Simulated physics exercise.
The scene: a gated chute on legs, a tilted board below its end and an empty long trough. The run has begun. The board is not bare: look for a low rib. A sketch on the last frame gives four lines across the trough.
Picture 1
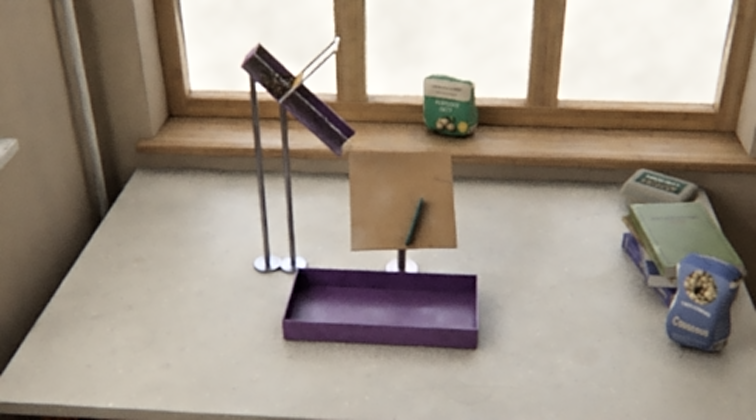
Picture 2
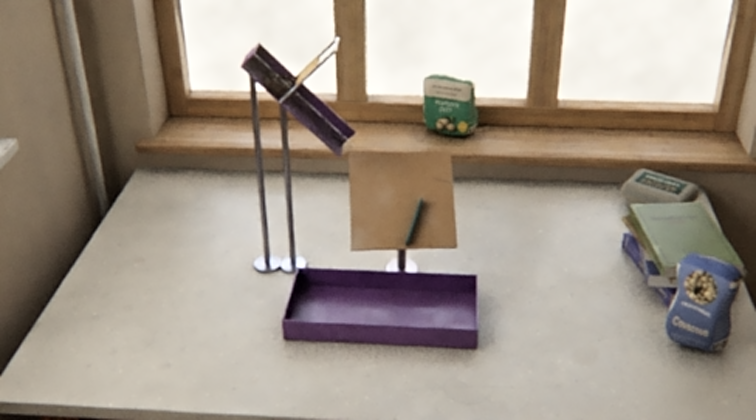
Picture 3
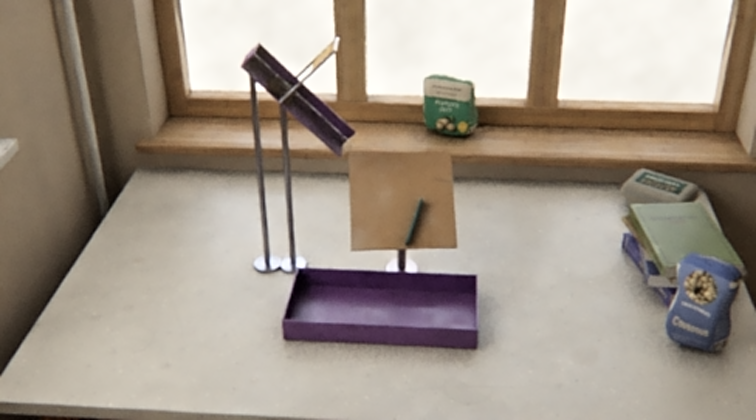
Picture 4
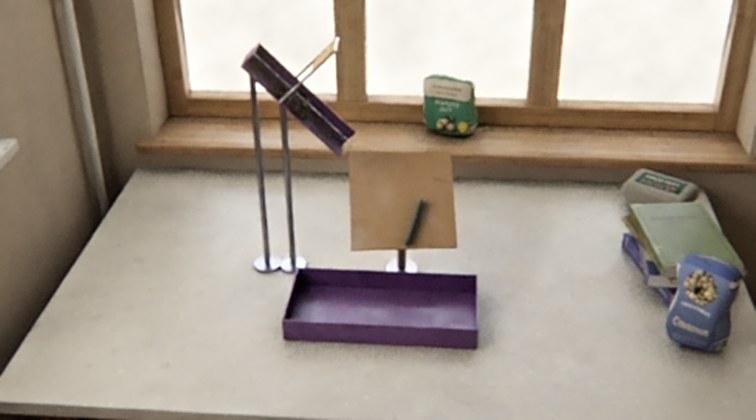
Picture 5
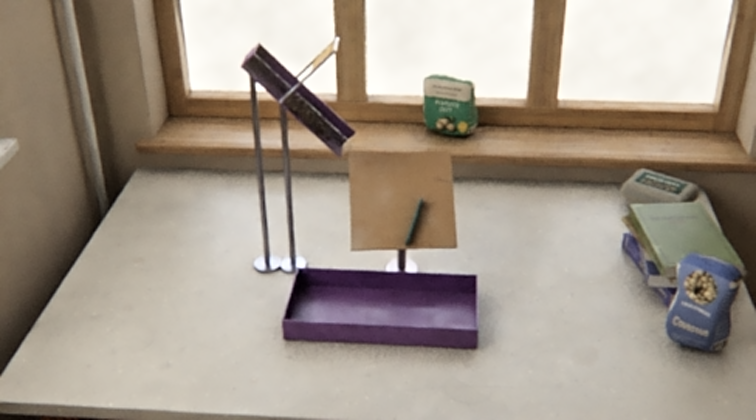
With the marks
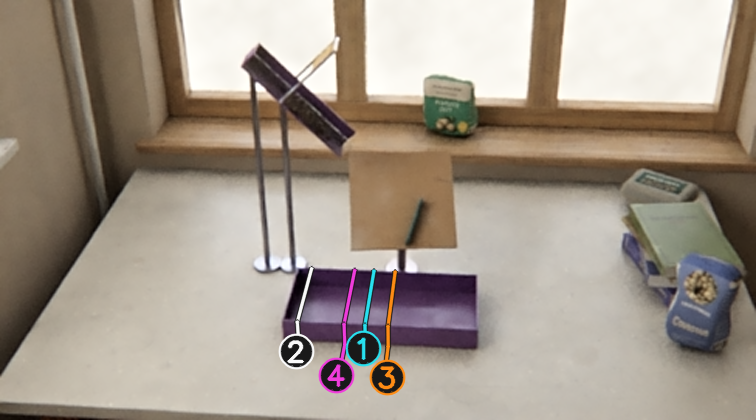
Dark balls slide down a sloping purple chute above a tilted board and empty trough.
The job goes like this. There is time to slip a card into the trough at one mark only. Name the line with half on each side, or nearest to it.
The best line is 3.
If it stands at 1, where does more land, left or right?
The right side.
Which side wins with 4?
Right.
On the marked copy, line 1 crosses the front rim at (365, 324); line 2 crosses the front rim at (297, 321); line 3 crosses the front rim at (388, 325); line 4 crosses the front rim at (344, 323).
With 1, of what is caught, a stray few on the left of the divider, nearly all on the right.
With 2, of what is caught, none on the left of the divider, all on the right.
With 3, of what is caught, about half on the left of the divider, about half on the right.
With 4, of what is caught, a stray few on the left of the divider, nearly all on the right.
